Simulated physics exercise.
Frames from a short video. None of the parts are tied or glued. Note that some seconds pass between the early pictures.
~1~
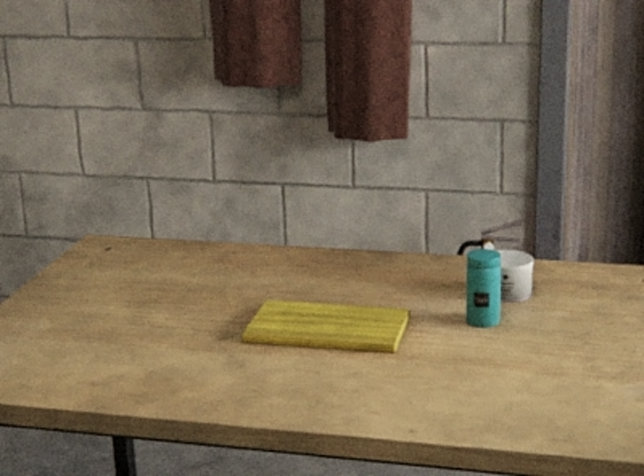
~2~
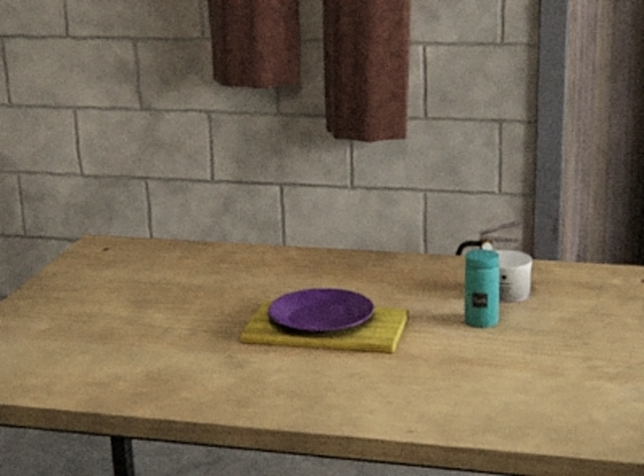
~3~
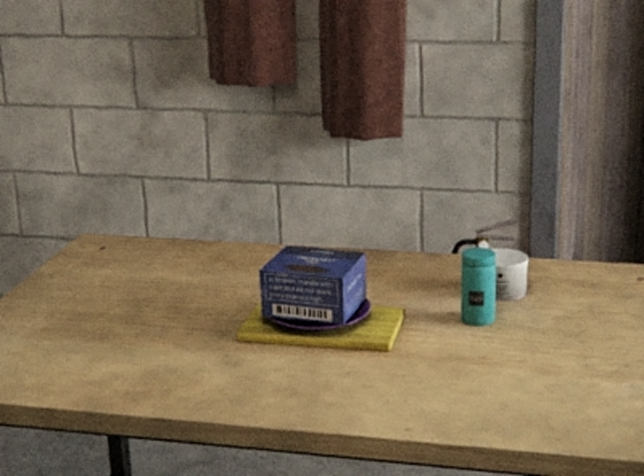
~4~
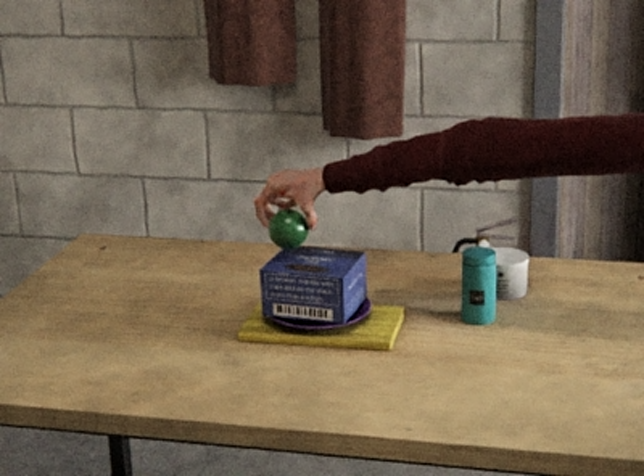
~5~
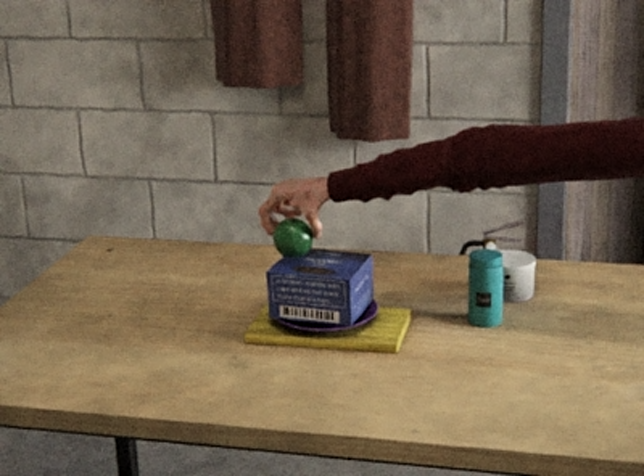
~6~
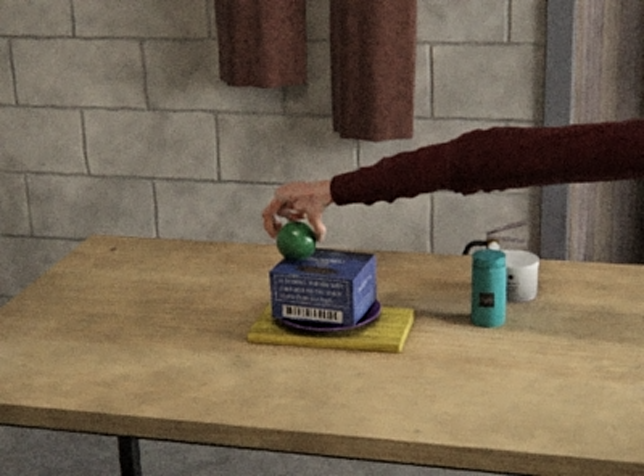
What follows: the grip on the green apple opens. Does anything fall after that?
It is going to stay together.
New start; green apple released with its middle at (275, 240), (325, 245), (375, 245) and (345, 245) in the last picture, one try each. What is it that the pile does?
Result per case: First toppled, second still standing, third toppled, fourth still standing.
Then, 1.00 s on from there, no change.
Then, 1.90 s on from there, green apple resting near (296, 242).
In the end, all 6 unmoved. At the end, from the last picture's camera, green apple near (296, 242). The pile keeps its balance.
